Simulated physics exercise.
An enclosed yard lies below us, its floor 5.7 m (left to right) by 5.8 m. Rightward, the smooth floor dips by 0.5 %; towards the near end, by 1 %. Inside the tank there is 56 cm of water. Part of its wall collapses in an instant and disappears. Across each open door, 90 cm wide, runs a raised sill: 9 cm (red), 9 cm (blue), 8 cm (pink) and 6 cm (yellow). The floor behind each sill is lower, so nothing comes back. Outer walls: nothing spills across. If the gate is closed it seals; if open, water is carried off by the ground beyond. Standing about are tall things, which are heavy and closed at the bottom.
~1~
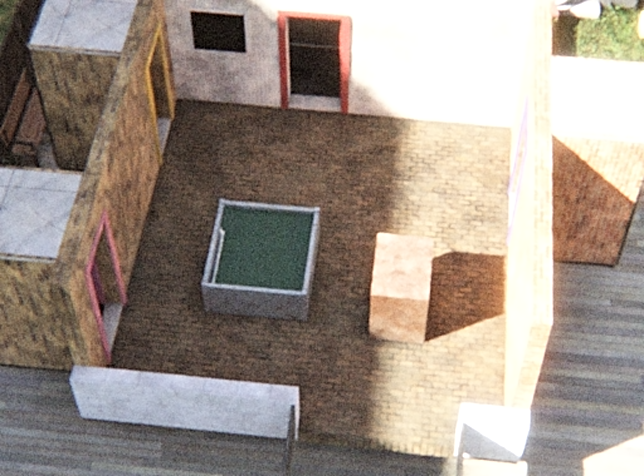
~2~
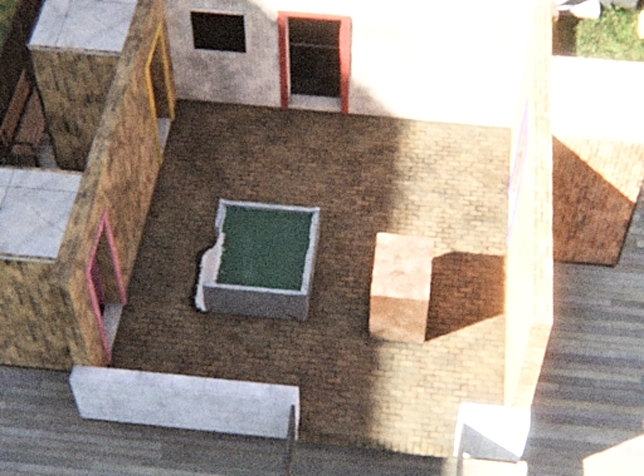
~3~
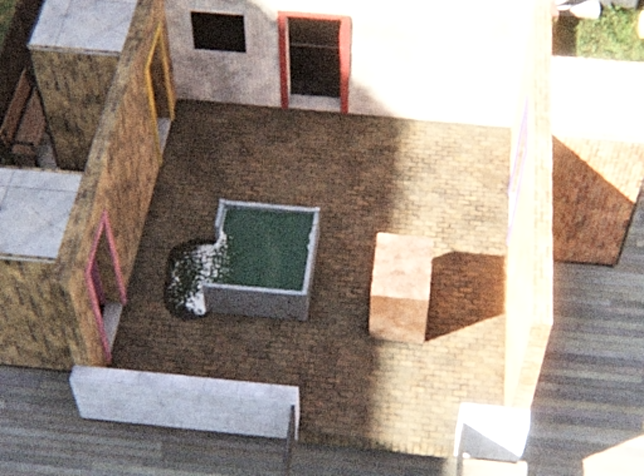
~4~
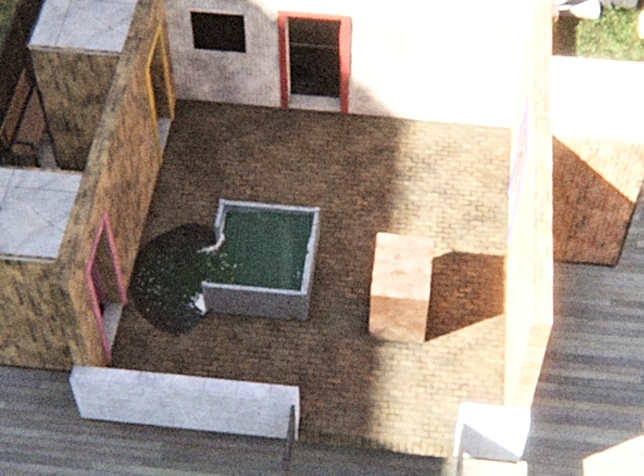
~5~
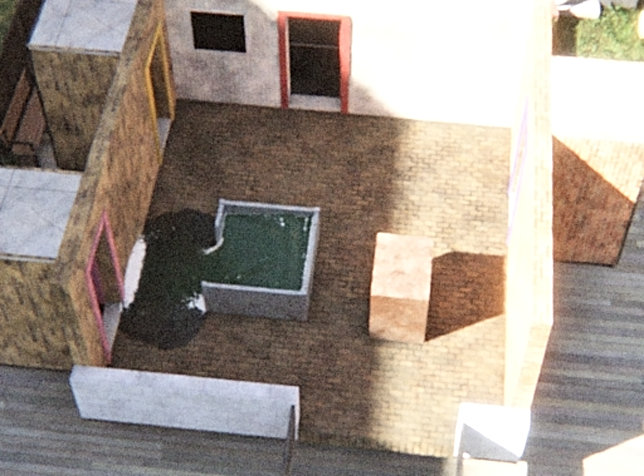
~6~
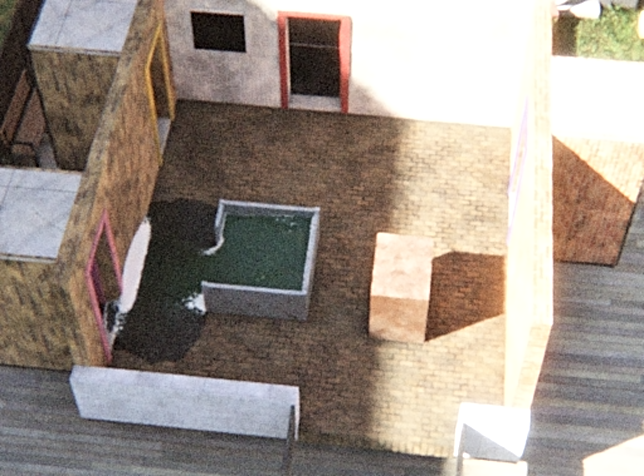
Green water pouring from the broken left side of a raised tank, spreading across a brick-paved yard to the left-hand wall.
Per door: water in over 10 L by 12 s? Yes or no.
Red door no, blue door no, pink door yes, yellow door no.
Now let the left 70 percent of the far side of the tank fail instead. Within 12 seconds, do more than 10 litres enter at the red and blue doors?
Red beyond, blue short.
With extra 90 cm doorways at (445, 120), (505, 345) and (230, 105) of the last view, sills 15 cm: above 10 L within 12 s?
Note, doorways in listed order: Stays short, stays short, stays short.
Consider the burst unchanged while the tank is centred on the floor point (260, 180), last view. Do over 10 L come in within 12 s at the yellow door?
In that case yellow comes out beyond the limit.
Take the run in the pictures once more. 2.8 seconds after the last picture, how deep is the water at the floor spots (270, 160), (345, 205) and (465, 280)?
Spot one 2 cm, spot two 0 cm, spot three 0 cm.
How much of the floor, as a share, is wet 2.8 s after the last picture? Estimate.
About 50 per cent.
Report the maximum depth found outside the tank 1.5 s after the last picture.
About 30 cm at most.
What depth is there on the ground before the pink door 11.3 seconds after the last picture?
Reading: Close to 3.0 cm.
Then, 0.7 s after the last picture water covers 15 % of the floor and is deepest (35 cm) near (142, 282); red door not reached, blue door not reached, pink door 20 cm at the sill, 19 L in, yellow door not reached.
Then, 1.5 s after the last picture water covers 25 % of the floor and is deepest (30 cm) near (101, 395); red door not reached, blue door not reached, pink door 16 cm at the sill, 59 L in, yellow door 4 cm at the sill, 0 L in.
Then, 2.8 s after the last picture water covers 50 % of the floor and is deepest (18 cm) near (104, 384); red door 7 cm at the sill, 0 L in, blue door not reached, pink door 12 cm at the sill, 81 L in, yellow door 3 cm at the sill, 0 L in.
Then, 6.3 s after the last picture water covers 85 % of the floor and is deepest (10 cm) near (498, 379); red door 3 cm at the sill, 0 L in, blue door 4 cm at the sill, 0 L in, pink door 6 cm at the sill, 91 L in, yellow door 3 cm at the sill, 1 L in.
Then, 11.3 s after the last picture water covers 80 % of the floor and is deepest (10 cm) near (496, 435); red door 1 cm at the sill, 0 L in, blue door 5 cm at the sill, 0 L in, pink door 3 cm at the sill, 91 L in, yellow door 1 cm at the sill, 1 L in.
